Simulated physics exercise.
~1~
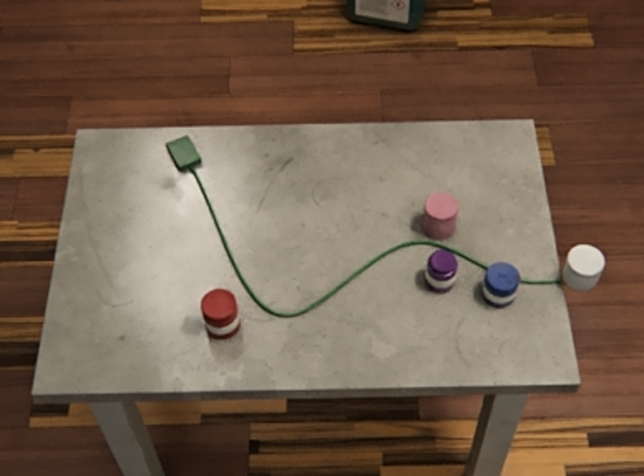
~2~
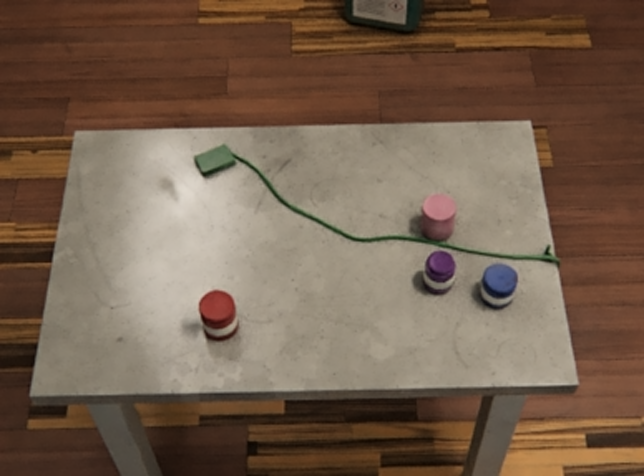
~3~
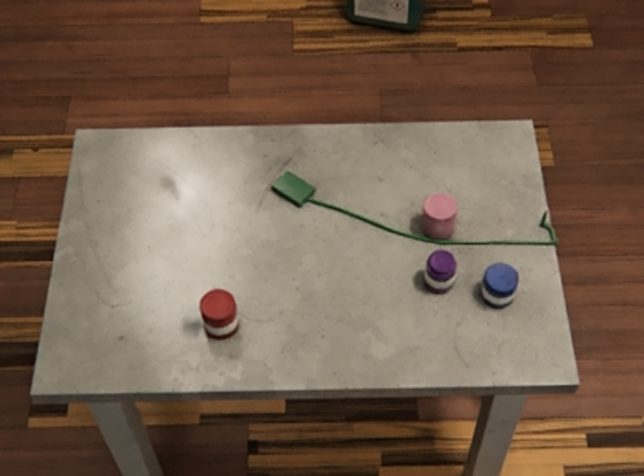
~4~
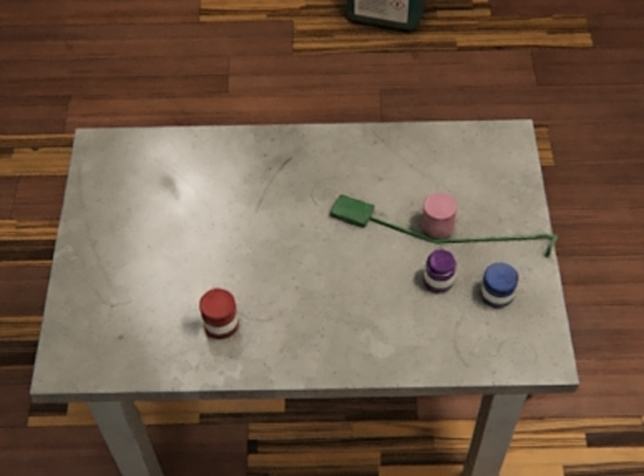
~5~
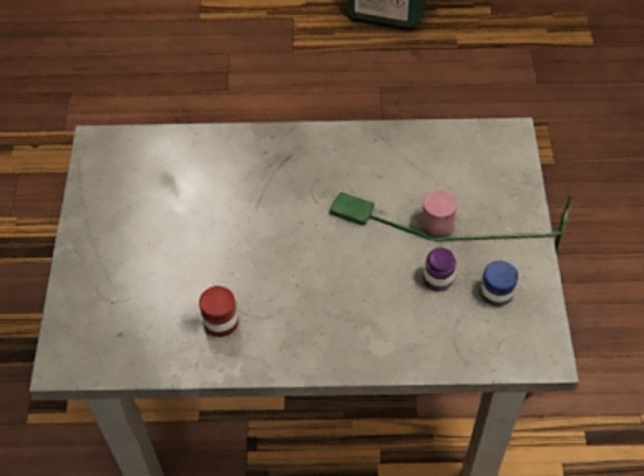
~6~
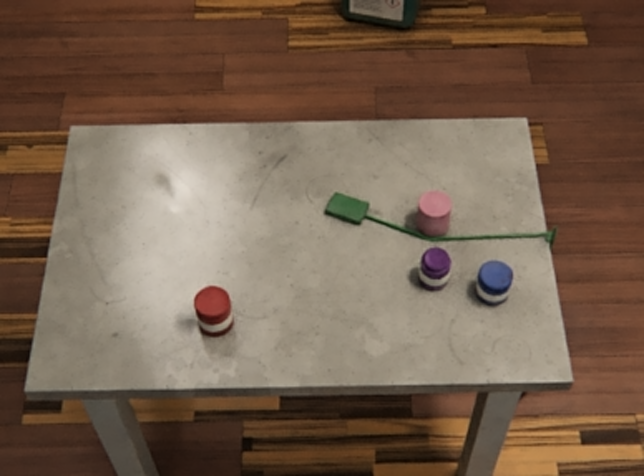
A grey table held a green block on a long cord, several small tubs and a white one at the right edge, which dropped over the side, dragging the block rightward until it stopped near the pink tub, the cord still reaching the edge.
